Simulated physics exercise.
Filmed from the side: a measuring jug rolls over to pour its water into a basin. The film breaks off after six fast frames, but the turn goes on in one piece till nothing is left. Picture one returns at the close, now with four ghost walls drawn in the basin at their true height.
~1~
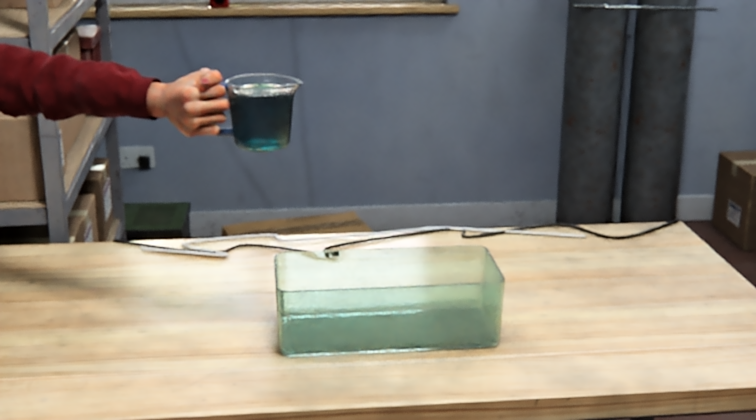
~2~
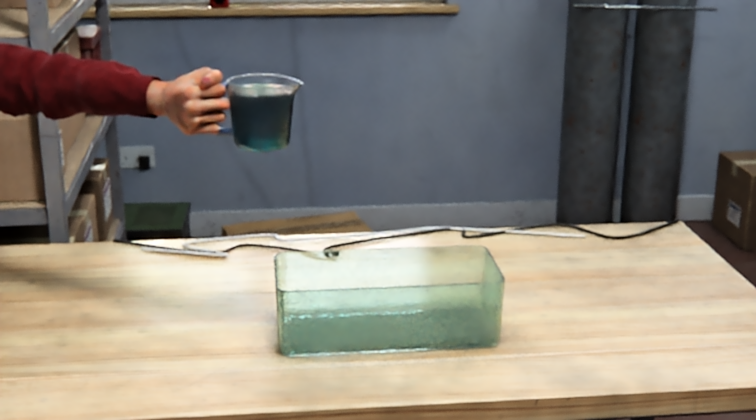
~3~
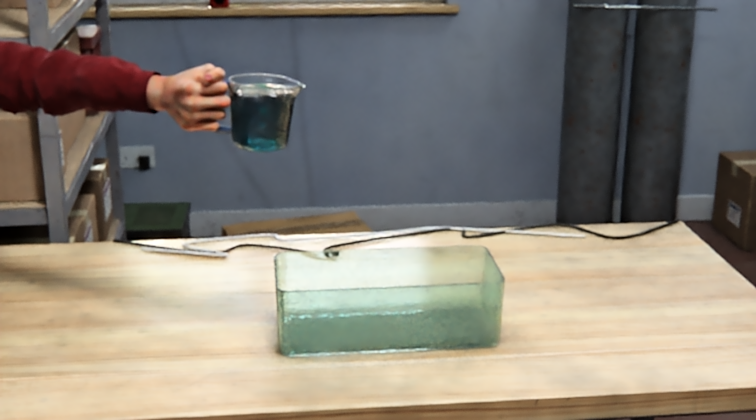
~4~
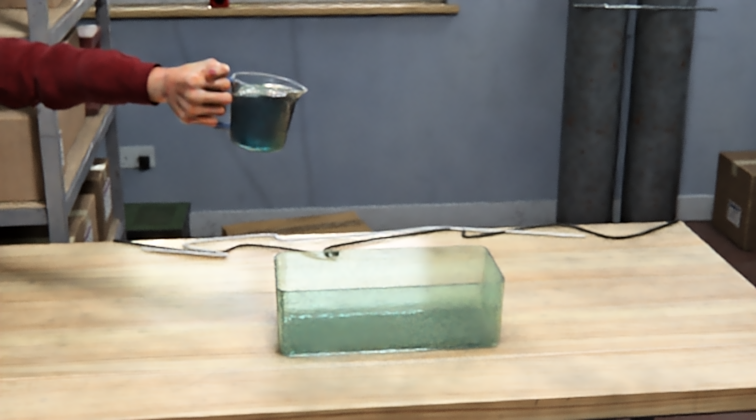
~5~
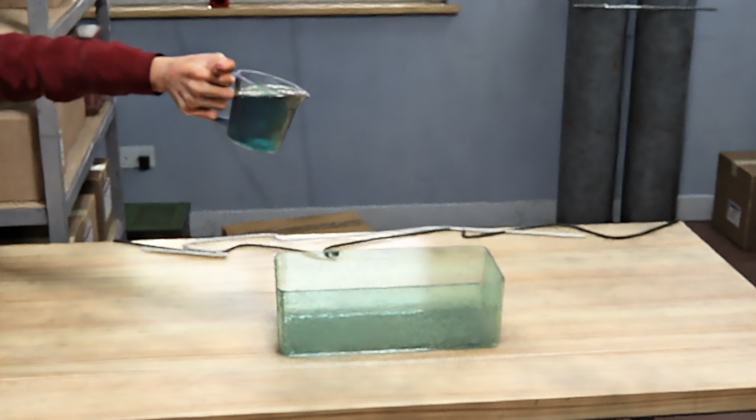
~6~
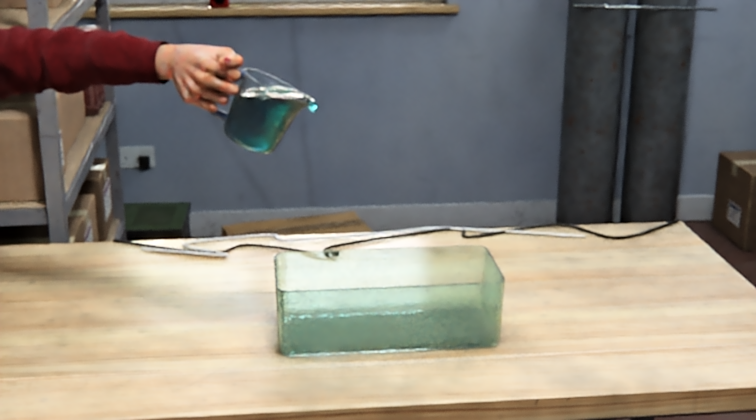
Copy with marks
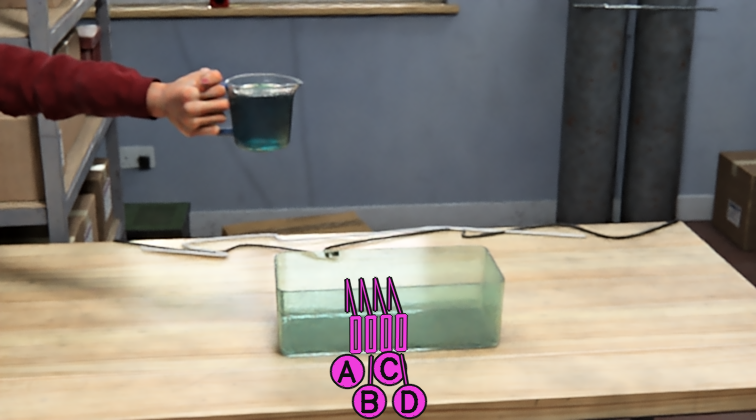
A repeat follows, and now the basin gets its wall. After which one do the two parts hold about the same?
Choose B.
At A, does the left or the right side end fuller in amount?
More ends on the right.
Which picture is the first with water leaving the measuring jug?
Picture 6.
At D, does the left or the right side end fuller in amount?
The left side.
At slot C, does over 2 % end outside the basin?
Yes.
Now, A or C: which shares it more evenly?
That would be A.
In magenta, A at (356, 357); B at (371, 356); C at (386, 355); D at (401, 354).
With A, about 18 % ends left of the wall and 78 % right of it; 4 % is lost outside.
With B, about 46 % ends left of the wall and 51 % right of it; 4 % is lost outside.
With C, about 89 % ends left of the wall and 5 % right of it; 6 % is lost outside.
With D, about 90 % ends left of the wall and 4 % right of it; 5 % is lost outside.
